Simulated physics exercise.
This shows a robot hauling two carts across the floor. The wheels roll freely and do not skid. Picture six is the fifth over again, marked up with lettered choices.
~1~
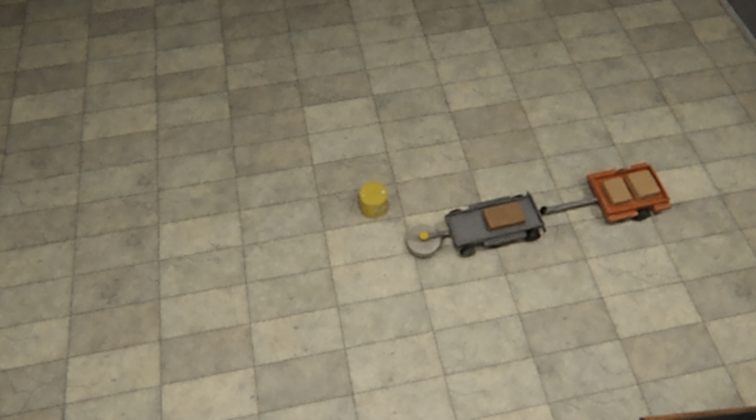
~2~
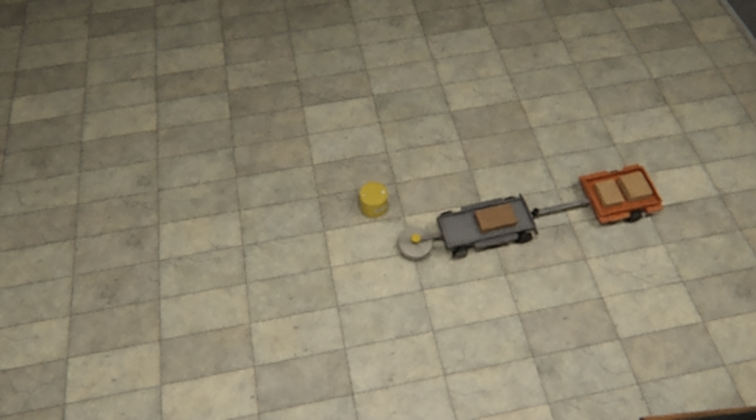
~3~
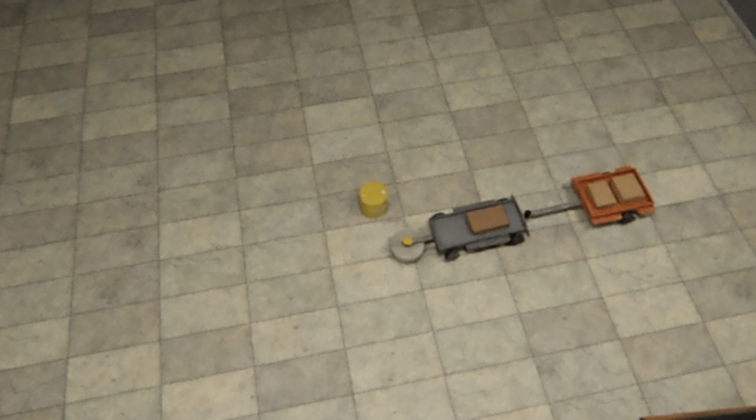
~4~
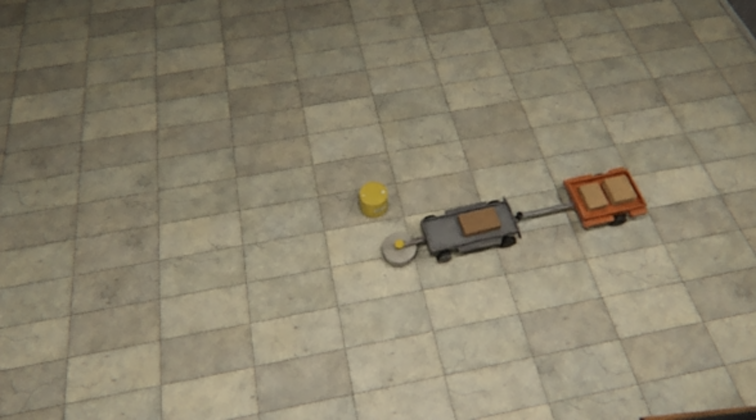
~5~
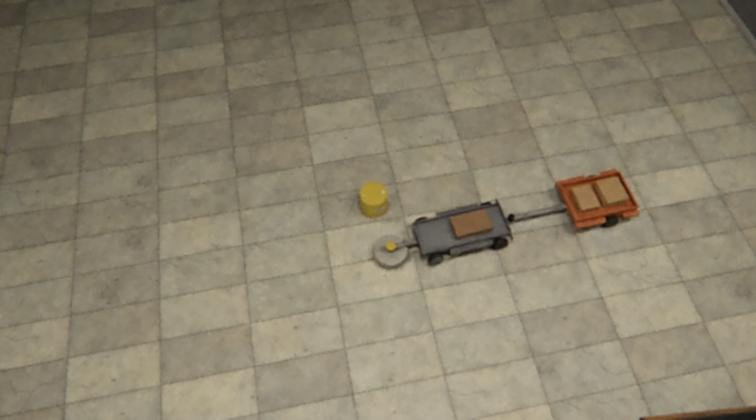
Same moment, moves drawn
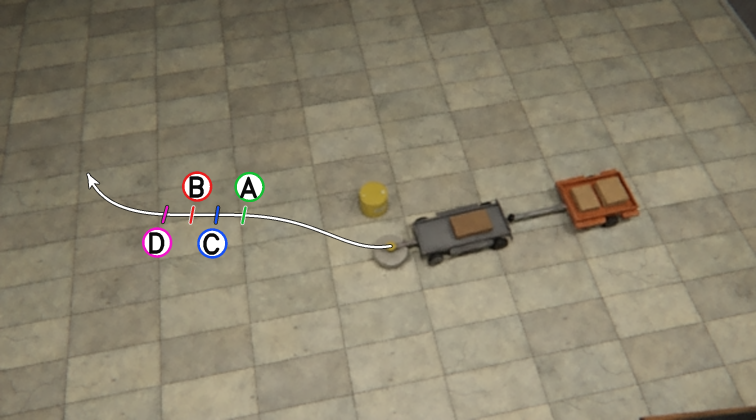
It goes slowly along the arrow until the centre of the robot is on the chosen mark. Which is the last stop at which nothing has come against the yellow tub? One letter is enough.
It can go as far as C.
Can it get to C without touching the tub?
Yes.
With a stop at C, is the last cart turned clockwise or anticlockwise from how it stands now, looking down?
Clockwise.
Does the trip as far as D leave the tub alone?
For that mark, no.
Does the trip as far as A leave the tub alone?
For that mark, yes.
On the marked copy, A at (244, 215); B at (192, 215); C at (217, 215); D at (165, 214); the route from (391, 246) via (227, 215) to (88, 175).
Following C. Soon after the start, robot (330, 239), last cart (543, 210).
Later, robot (272, 222), last cart (486, 221).
In the end, robot (219, 219), last cart (434, 225); nothing has been touched.
As for the rest, A is safe but short; B is too far, the tub has been hit; D is too far, the tub has been hit.
